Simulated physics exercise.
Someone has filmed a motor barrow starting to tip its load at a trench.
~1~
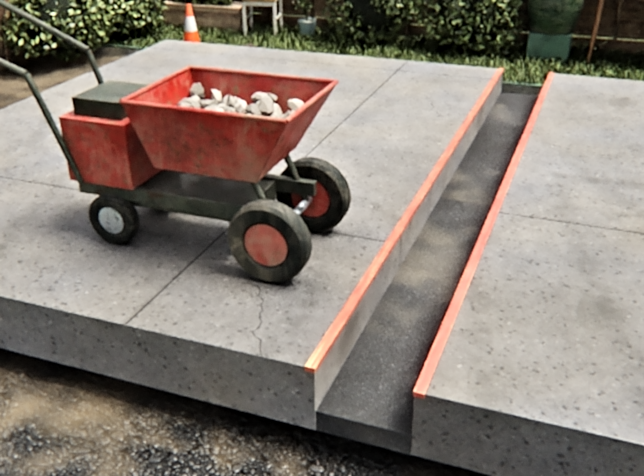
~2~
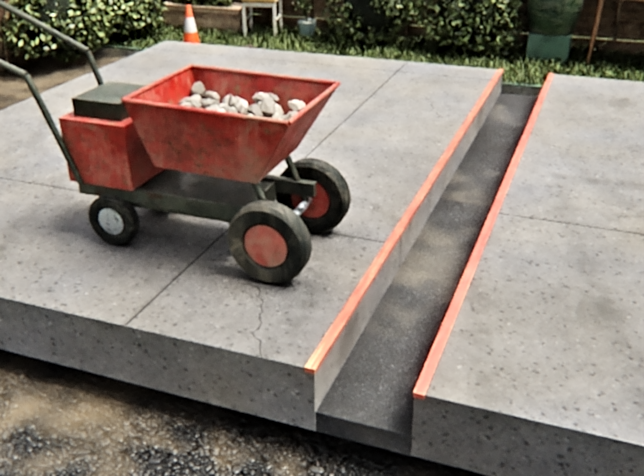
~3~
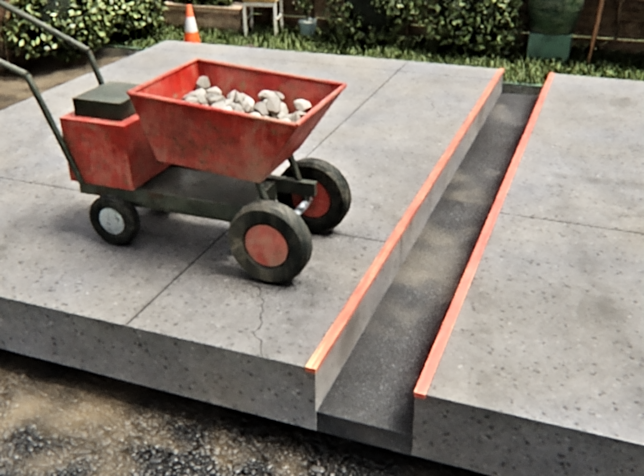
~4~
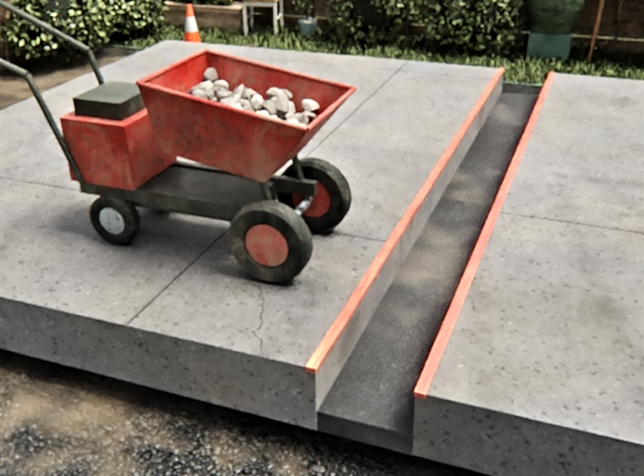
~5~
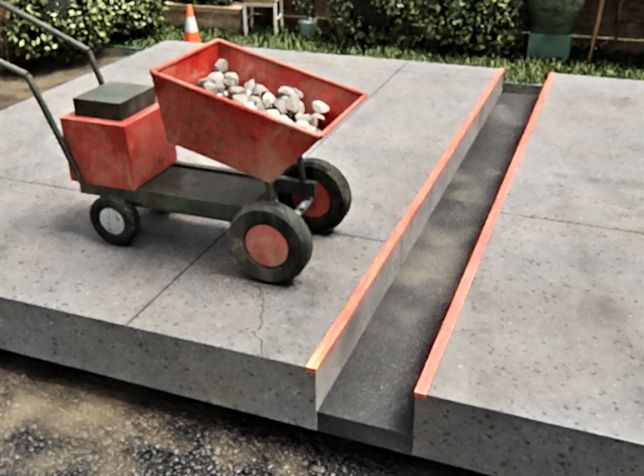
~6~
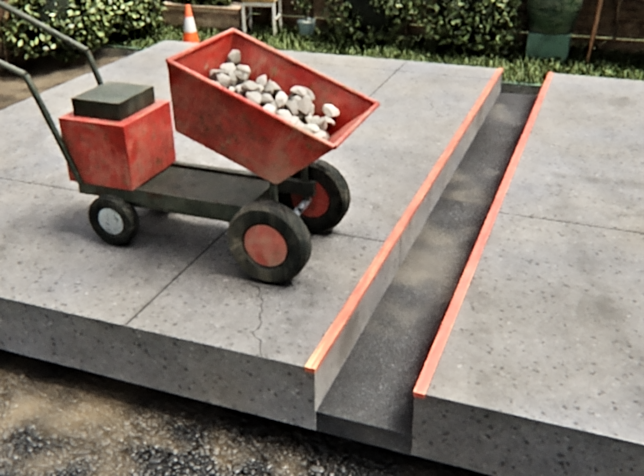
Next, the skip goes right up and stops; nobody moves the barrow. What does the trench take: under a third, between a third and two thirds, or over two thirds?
In the trench: Over two thirds.
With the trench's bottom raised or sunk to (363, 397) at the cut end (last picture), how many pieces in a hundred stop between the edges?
Near 70 %.
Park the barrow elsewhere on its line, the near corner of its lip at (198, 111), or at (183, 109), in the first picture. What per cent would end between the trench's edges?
The first gives 50 %, the second 30 %.
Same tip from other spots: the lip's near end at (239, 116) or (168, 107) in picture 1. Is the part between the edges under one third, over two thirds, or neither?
The first try: More than two thirds. The second: Under a third.
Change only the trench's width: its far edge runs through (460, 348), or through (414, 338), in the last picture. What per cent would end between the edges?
About 100 and 60 per cent.
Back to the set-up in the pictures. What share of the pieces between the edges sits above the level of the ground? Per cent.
Roughly 0 in a hundred.
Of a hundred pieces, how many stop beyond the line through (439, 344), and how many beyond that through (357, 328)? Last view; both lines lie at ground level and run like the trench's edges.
In turn 10 and 90 in a hundred.
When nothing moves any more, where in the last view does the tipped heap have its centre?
Near (434, 300).
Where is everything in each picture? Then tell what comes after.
Lip of the skip (286, 122), level; top of the load (238, 120), broken stones; first edge of the trench (338, 323); far edge (439, 344), the trench over half as wide as the skip, and about half as deep as wide, in the first picture.
Lip of the skip (288, 123), tipped barely; top of the load (224, 112), in the second picture.
Lip of the skip (296, 126), tipped barely; top of the load (230, 109), in the third picture.
Lip of the skip (307, 130), tipped a little; top of the load (220, 102), in the fourth picture.
Lip of the skip (320, 137), tipped clearly; top of the load (231, 96), in the fifth picture.
Lip of the skip (334, 148), tipped clearly; top of the load (230, 93); first edge of the trench (338, 323); far edge (439, 344), in the sixth picture.
Just after the last frame, skip tipped steeply; every one in the skip.
A moment on, skip tipped right over; the larger part in the skip; about a tenth in or heaped over the trench; just a few beyond it; just a few falling.
Further on, skip tipped right over; roughly a quarter in the skip; roughly two thirds in or heaped over the trench; about a tenth beyond it.
When it is over, skip tipped right over; the larger part in or heaped over the trench; about a tenth beyond it.
